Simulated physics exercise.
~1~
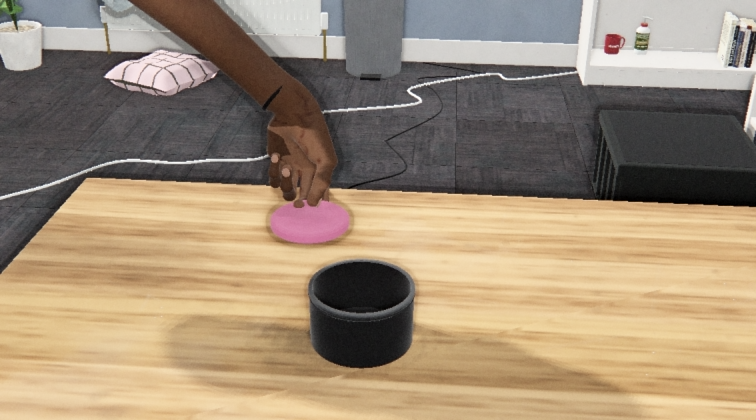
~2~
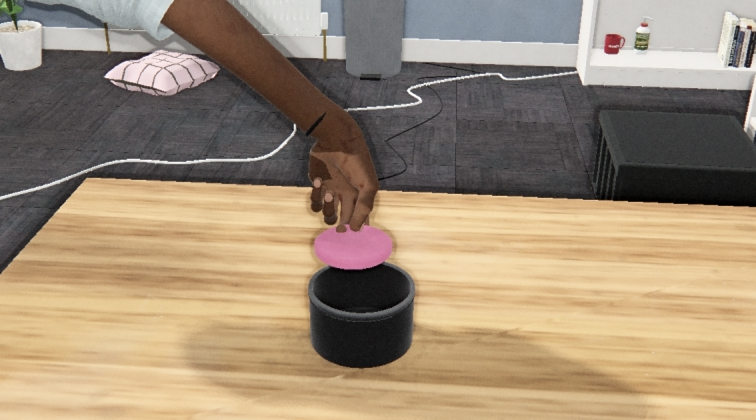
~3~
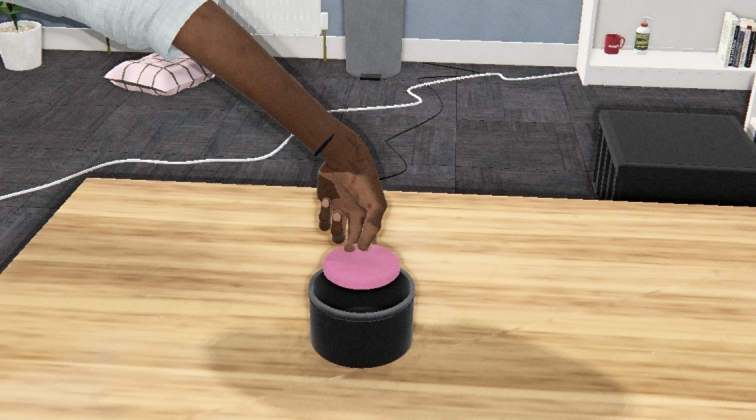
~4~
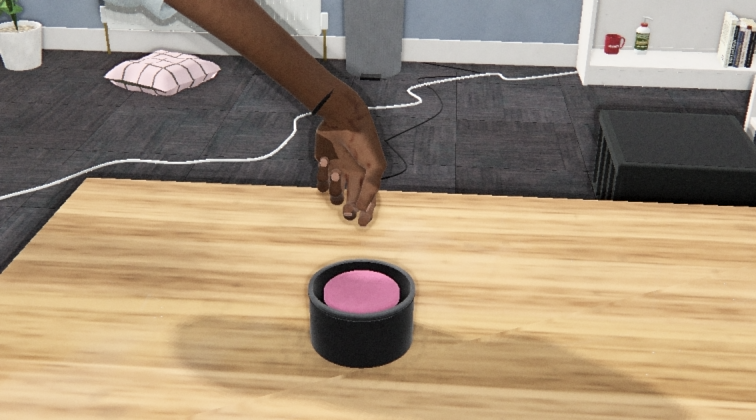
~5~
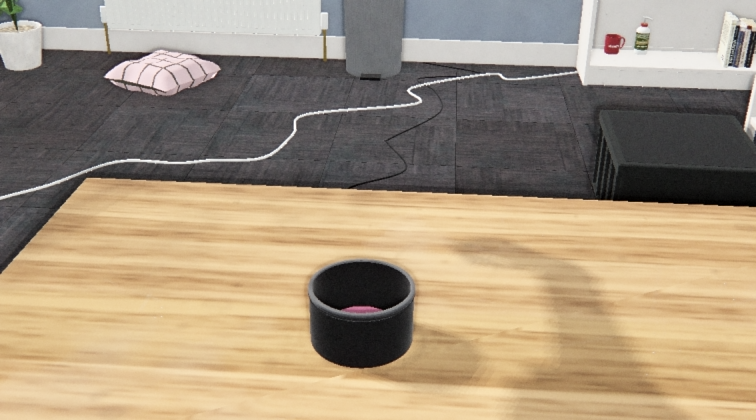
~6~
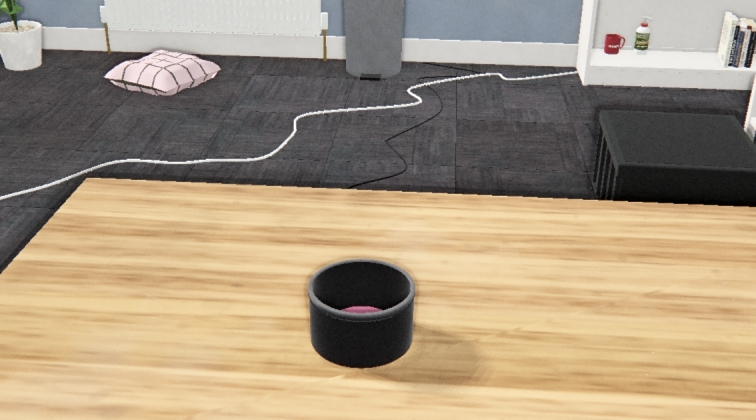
On a wooden table, a hand releases a pink disc that drops inside a black container.
